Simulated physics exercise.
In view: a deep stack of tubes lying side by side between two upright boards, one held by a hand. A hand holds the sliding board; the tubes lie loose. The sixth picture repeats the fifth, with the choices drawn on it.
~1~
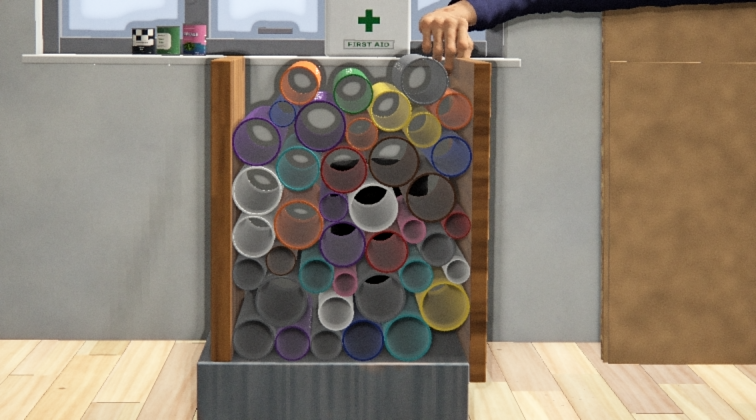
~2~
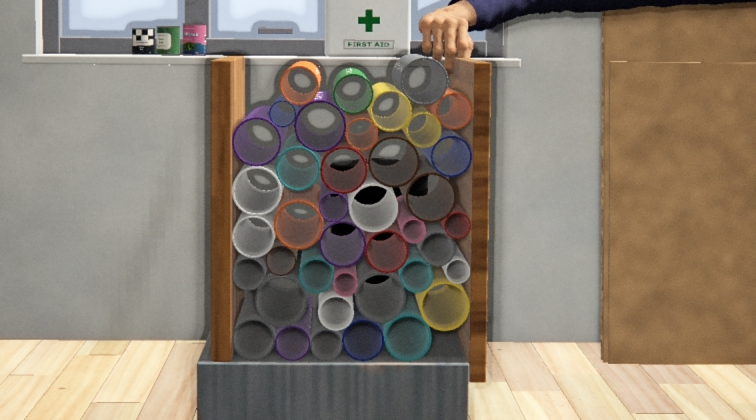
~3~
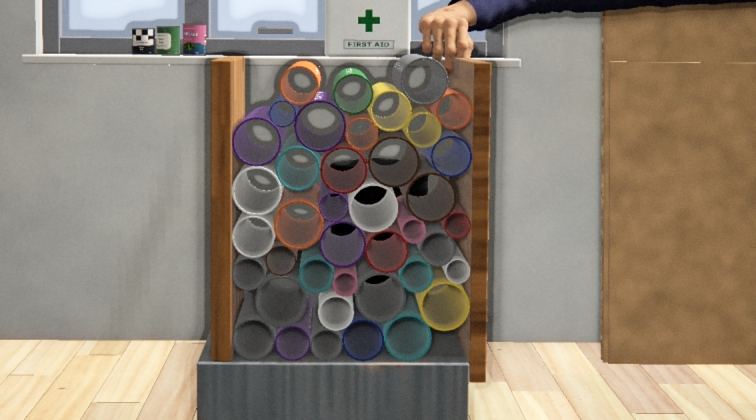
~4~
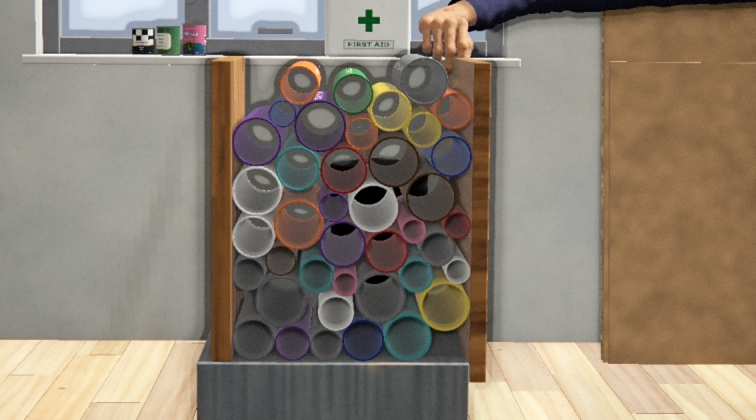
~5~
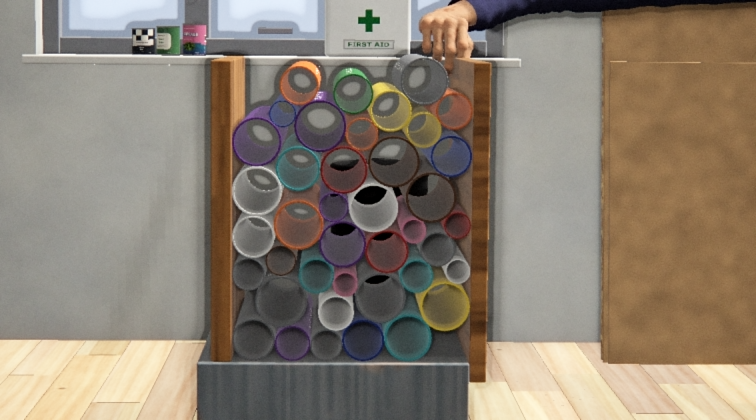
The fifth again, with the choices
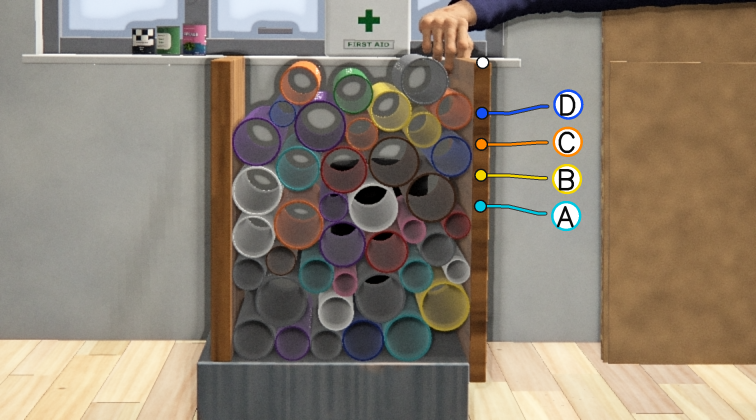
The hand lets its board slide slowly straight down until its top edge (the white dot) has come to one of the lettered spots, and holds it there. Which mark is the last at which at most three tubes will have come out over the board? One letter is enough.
At most to B.
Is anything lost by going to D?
No.
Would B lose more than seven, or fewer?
Fewer than seven.
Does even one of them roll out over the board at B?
Yes.
On the marked copy, A at (480, 206); B at (481, 175); C at (481, 145); D at (482, 114); the white dot at (483, 62).
Following B. Soon after the start, top of the board (473, 116).
Later, top of the board (472, 174).
In the end, top of the board (472, 175), two out over the board.
As for the rest, A more than three out over the board; C two out over the board; D none out over the board.
